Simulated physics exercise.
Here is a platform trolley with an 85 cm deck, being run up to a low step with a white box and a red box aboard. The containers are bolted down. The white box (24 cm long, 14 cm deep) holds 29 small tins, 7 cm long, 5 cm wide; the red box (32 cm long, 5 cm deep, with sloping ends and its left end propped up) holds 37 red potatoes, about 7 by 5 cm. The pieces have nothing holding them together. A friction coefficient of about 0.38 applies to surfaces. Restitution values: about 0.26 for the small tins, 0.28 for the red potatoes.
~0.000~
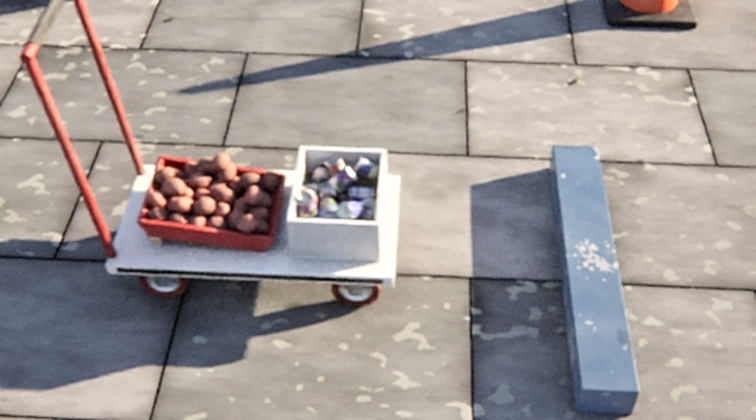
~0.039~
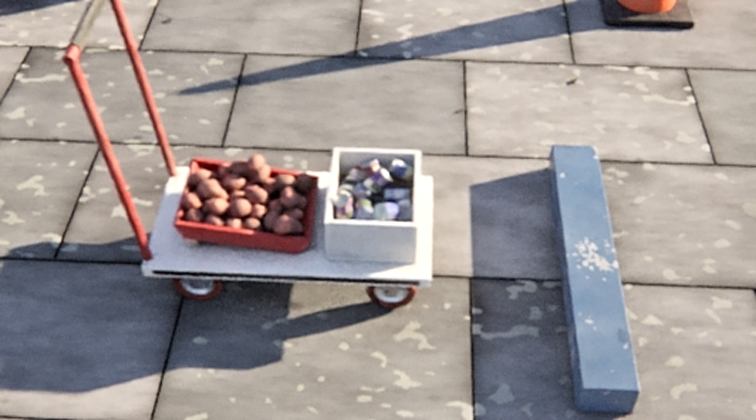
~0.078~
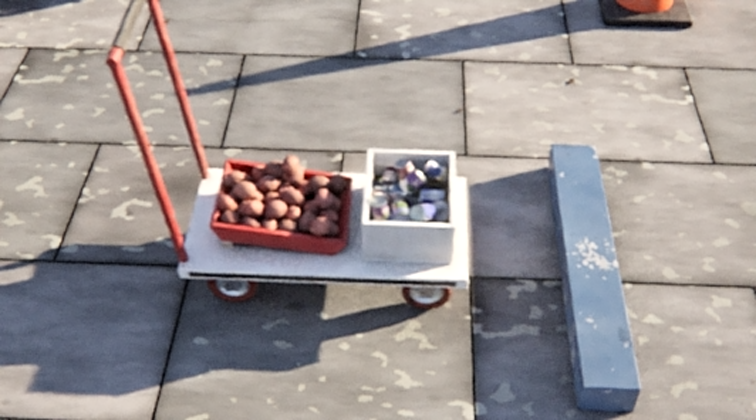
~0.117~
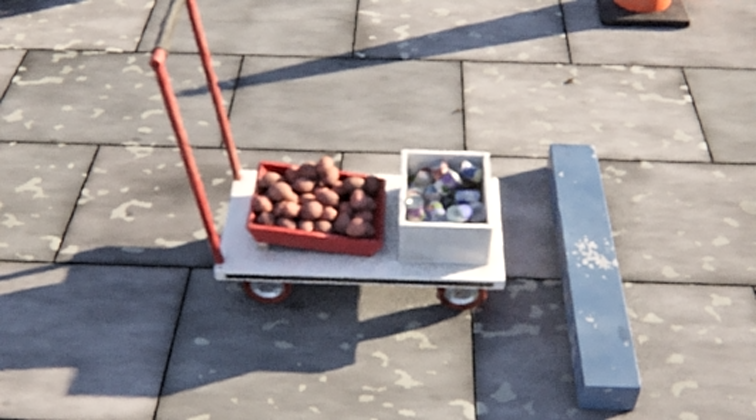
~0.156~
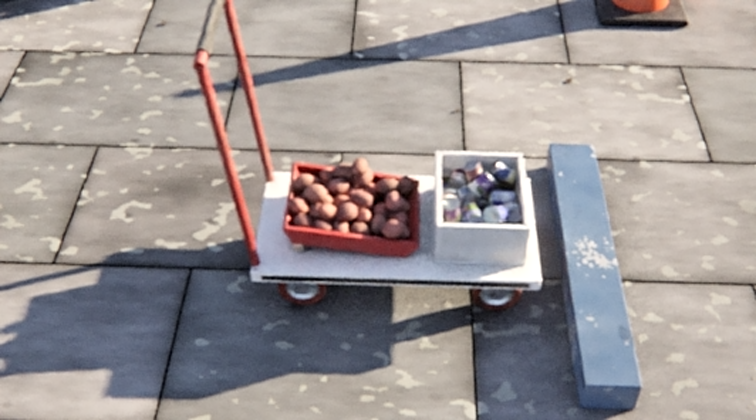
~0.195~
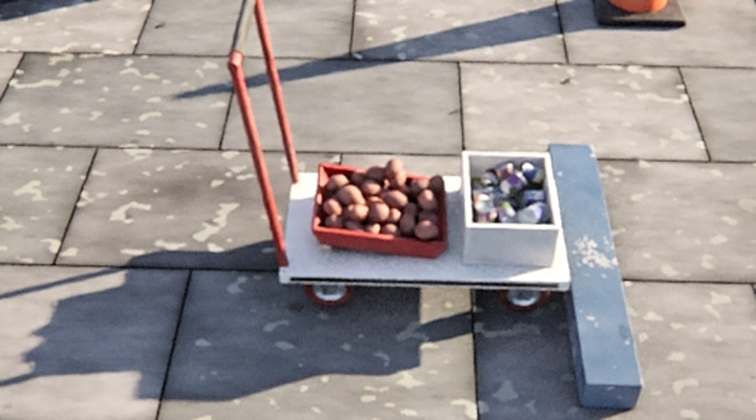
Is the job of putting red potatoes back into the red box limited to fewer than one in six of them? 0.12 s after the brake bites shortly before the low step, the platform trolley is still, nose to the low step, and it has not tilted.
No, more than one in six need putting back.
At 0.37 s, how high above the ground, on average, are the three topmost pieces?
Their middles sit some 38 cm up.
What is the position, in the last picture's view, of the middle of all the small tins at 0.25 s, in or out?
Roughly (537, 210).
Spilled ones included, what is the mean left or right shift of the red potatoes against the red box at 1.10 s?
On average they end up some 16 cm further right.
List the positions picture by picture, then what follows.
In the first picture (we follow the rim corner now nearest the camera; the camera moves round a little), red box at (140, 220); white box at (376, 223); 57 cm still to roll; nothing out yet.
Red box at (177, 222); white box at (413, 224); 46 cm still to roll, in the second picture.
Red box at (213, 224); white box at (451, 225); 36 cm still to roll, in the third picture.
Red box at (250, 225); white box at (489, 226); 25 cm still to roll, in the fourth picture.
Red box at (286, 227); white box at (526, 227); stopping, in the fifth picture.
Red box at (315, 228); white box at (555, 227); stopping; nothing out yet, in the sixth picture.
After 0.25 s, 0 of 29 out of the white box and 1 of 37 out of the red box.
After 0.37 s, 0 of 29 out of the white box and 7 of 37 out of the red box.
After 0.60 s, 0 of 29 out of the white box and 11 of 37 out of the red box.
Outcome (at 1.10 s), 0 of 29 out of the white box and 13 of 37 out of the red box. Asked share, 13 of 37, 35 per cent.
